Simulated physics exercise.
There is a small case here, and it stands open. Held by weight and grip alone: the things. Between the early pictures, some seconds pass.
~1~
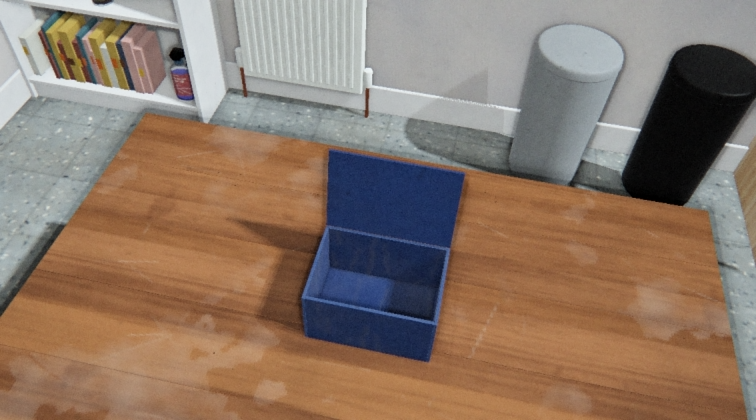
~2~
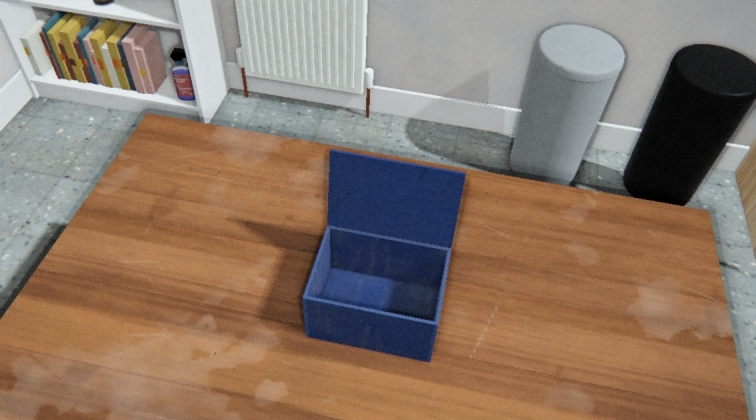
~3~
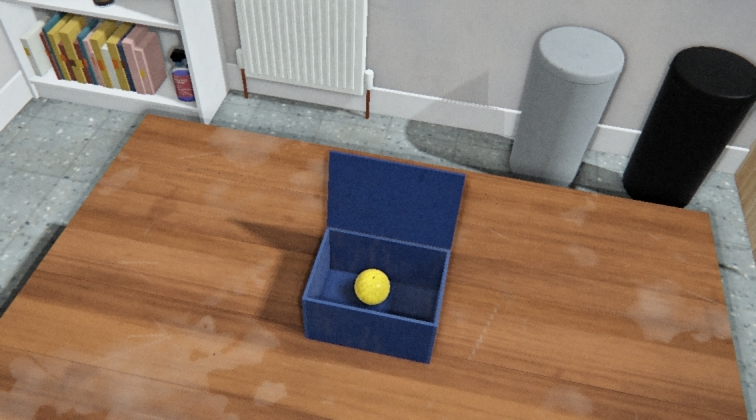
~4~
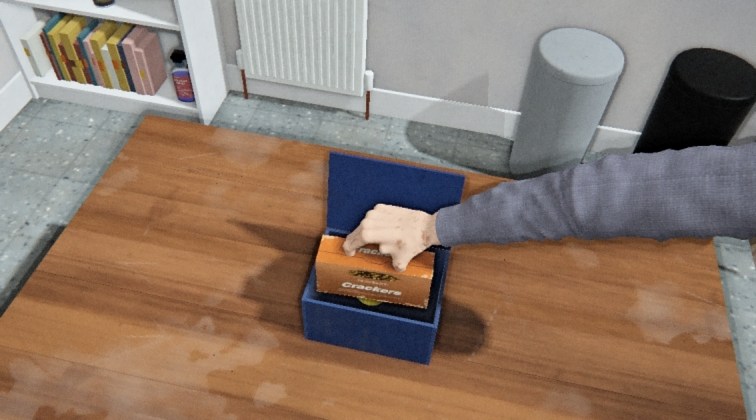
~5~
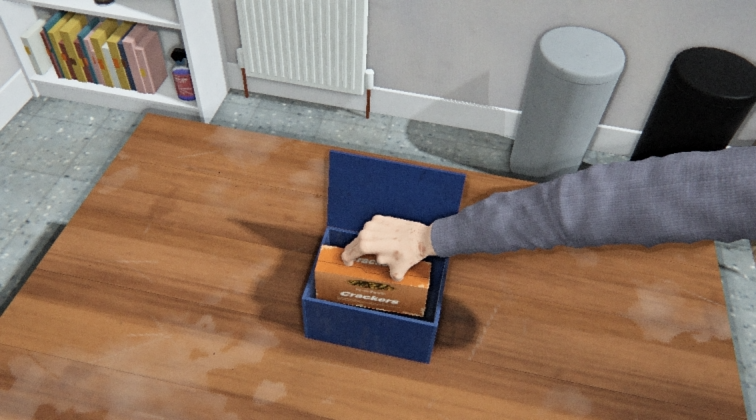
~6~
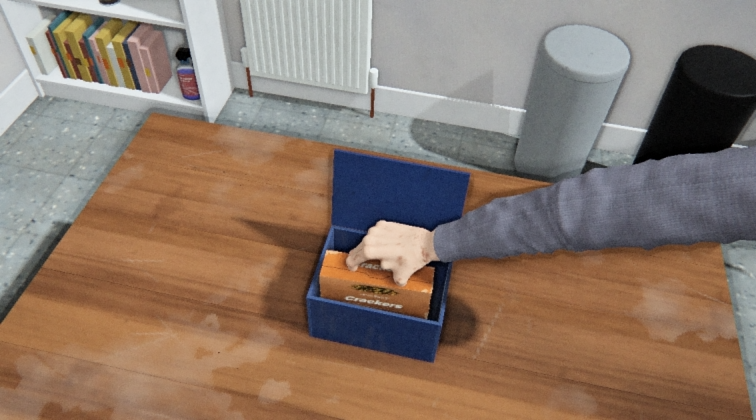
A yellow ball-like fruit appears inside the open, empty blue case on the wooden table. Then a hand, its grey-sleeved arm reaching in from the right, holds an orange crackers carton over the case and lowers it a short way inside, keeping its grip while the view shifts slightly.
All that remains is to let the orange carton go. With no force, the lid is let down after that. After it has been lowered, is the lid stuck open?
No.
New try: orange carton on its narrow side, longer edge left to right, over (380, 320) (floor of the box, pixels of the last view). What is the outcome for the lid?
With this placement the lid lies closed.
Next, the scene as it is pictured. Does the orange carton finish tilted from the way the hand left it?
At the finish the orange carton holds its orientation.
Then, 1.20 s after the last picture, lid starting down; orange carton slid a little near (373, 316).
Then, 1.80 s after the last picture, lid 40° above the rim; orange carton slid a little near (373, 316).
At rest, lid shut; moved from the start, orange carton; yellow apple in place. Seen from the same camera at the end, orange carton near (373, 316).
